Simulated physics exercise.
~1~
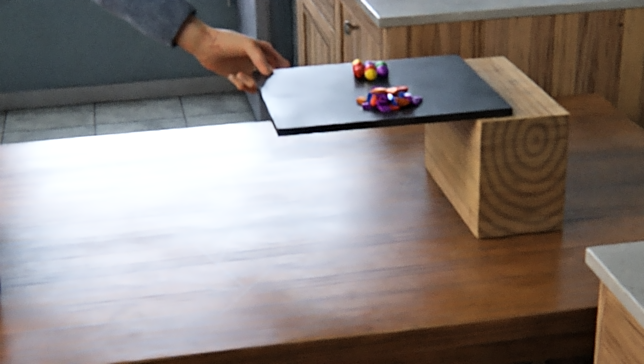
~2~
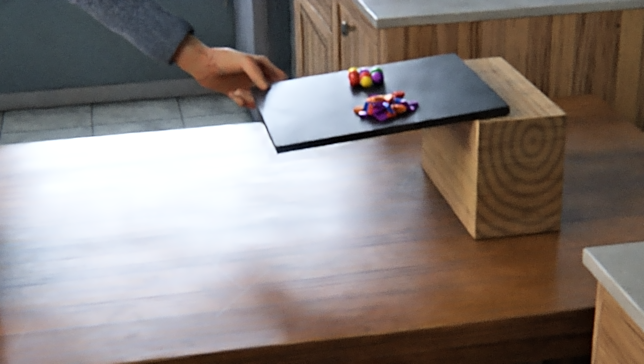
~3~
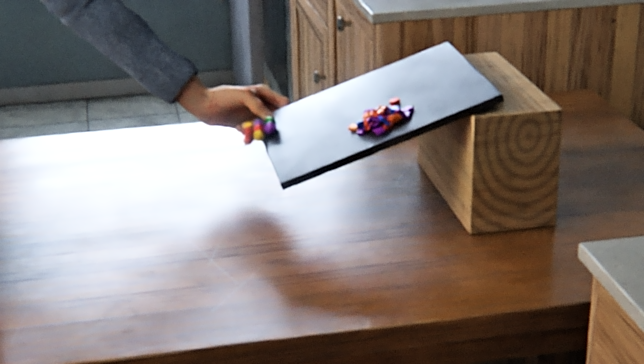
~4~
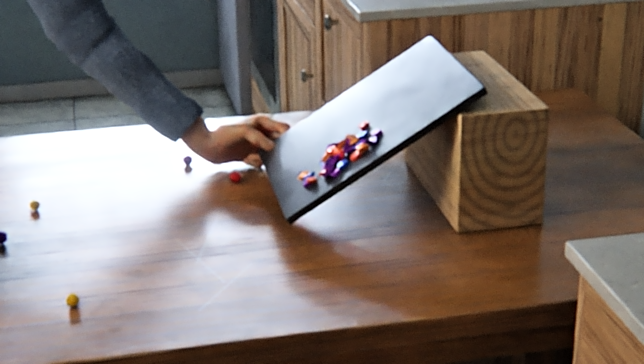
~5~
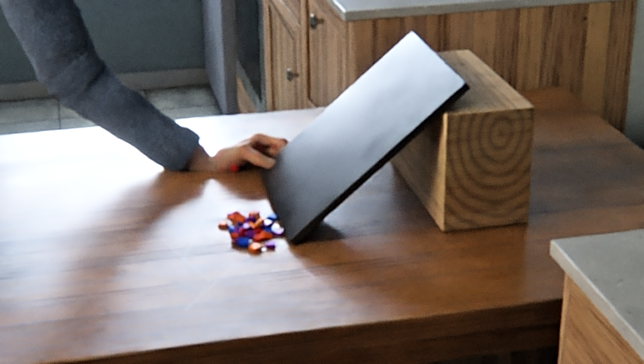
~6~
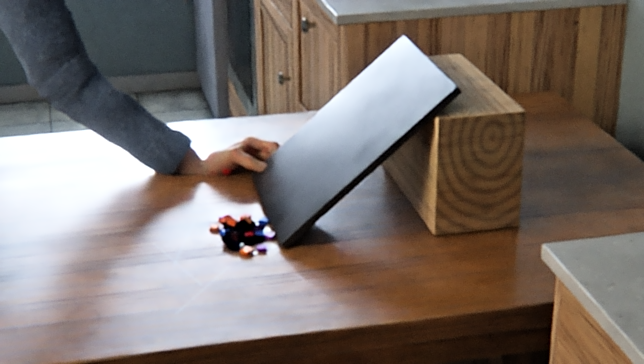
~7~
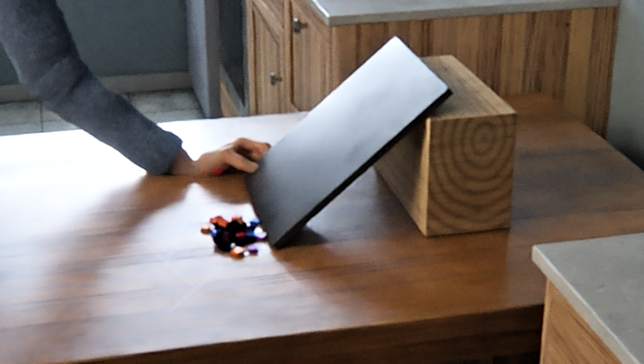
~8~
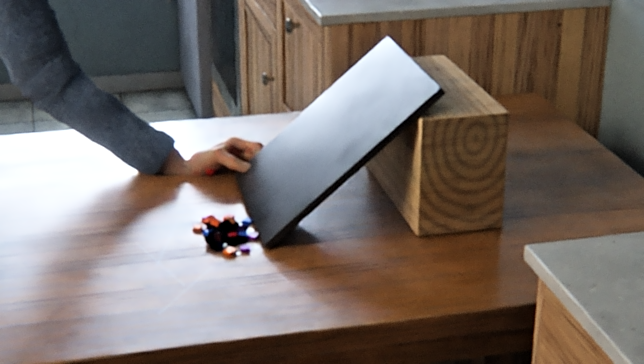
On a wooden table in a room with wood cabinets, a hand holds the left end of a dark board whose other end rests on a wooden block, with two small groups of colourful pieces on top. The hand lowers its end, and the board tilts steadily. The far group, made of round pieces, rolls down first and scatters left across the table. As the slope steepens, the near cluster slides down and lands in a heap at the board's foot. The board stays leaning, the hand still on it, with the heap beside it and the scattered far pieces out of view.
